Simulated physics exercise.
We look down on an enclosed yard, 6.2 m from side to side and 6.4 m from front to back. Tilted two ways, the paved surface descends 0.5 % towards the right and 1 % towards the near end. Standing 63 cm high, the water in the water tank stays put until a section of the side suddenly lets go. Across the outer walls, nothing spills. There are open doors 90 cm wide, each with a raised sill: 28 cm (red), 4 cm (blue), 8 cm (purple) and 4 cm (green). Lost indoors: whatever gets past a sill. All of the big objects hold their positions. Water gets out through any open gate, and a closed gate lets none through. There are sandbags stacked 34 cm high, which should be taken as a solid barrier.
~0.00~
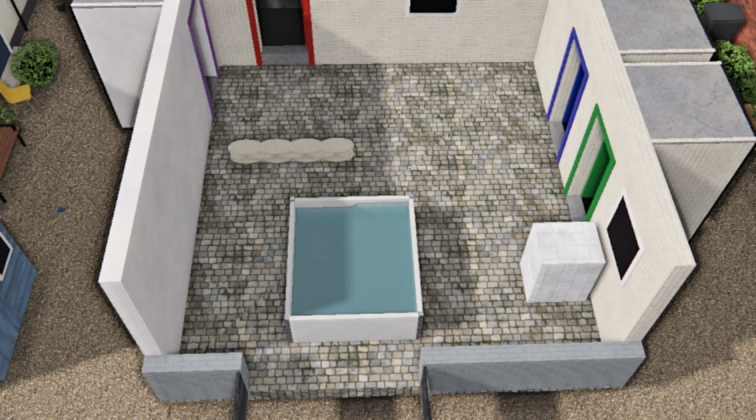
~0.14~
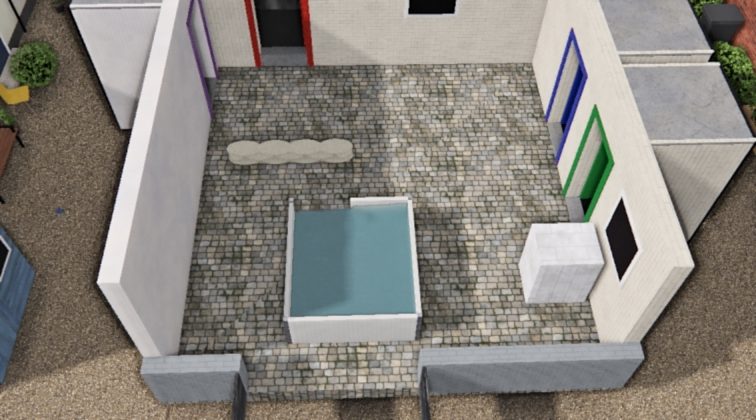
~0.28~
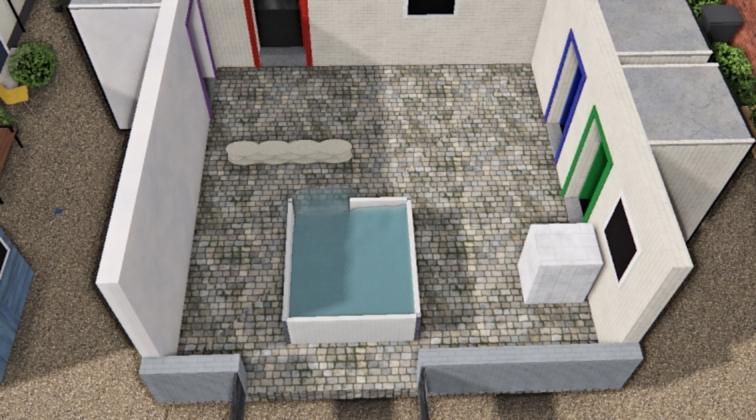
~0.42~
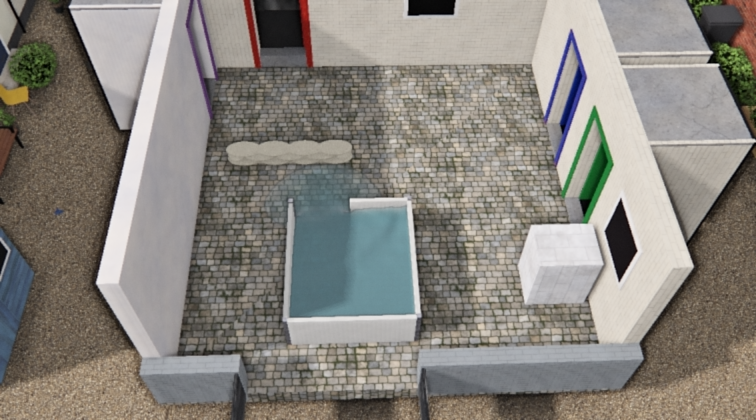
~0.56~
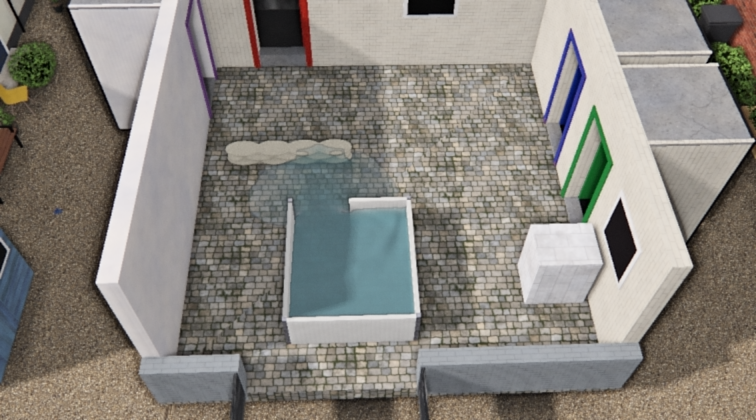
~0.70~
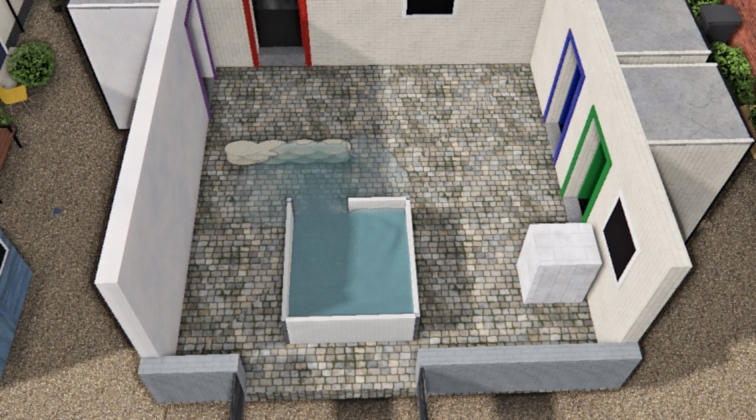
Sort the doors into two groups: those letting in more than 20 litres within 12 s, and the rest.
The red door goes with the rest; the blue door goes in the first group; the purple door goes with the rest; the green door goes in the first group.
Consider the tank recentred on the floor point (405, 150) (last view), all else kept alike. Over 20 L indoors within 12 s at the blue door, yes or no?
So then, blue goes beyond.
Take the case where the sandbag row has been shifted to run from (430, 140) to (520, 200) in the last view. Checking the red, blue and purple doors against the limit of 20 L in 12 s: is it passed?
So red comes out low enough, blue comes out too high and purple comes out too high.
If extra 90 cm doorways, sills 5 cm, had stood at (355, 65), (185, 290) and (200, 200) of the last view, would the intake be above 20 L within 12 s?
So, in the order given, it's shy of the mark, then shy of the mark, then beyond the mark.
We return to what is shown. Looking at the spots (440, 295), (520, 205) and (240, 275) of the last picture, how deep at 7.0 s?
0, 6 and 3 cm.
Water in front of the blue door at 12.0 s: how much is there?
I'd put it at around 5.5 cm deep.
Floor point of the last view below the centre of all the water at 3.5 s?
Close to (342, 222) in the last picture.
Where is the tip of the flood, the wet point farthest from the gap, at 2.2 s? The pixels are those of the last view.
Somewhere near pixel (466, 73).
After 1.4 s water covers 15 % of the floor and is deepest (42 cm) near (317, 168); red door not reached, blue door not reached, purple door not reached, green door not reached.
After 2.2 s water covers 35 % of the floor and is deepest (36 cm) near (317, 168); red door not reached, blue door not reached, purple door 2 cm at the sill, 0 L in, green door not reached.
After 3.5 s water covers 65 % of the floor and is deepest (24 cm) near (317, 177); red door 9 cm at the sill, 0 L in, blue door 5 cm at the sill, 17 L in, purple door 3 cm at the sill, 0 L in, green door 4 cm at the sill, 0 L in.
After 7.0 s water covers 85 % of the floor and is deepest (14 cm) near (317, 168); red door 5 cm at the sill, 0 L in, blue door 7 cm at the sill, 63 L in, purple door 3 cm at the sill, 0 L in, green door 7 cm at the sill, 12 L in.
After 12.0 s water covers 95 % of the floor and is deepest (10 cm) near (563, 260); red door 2 cm at the sill, 0 L in, blue door 5 cm at the sill, 96 L in, purple door 2 cm at the sill, 0 L in, green door 8 cm at the sill, 59 L in.
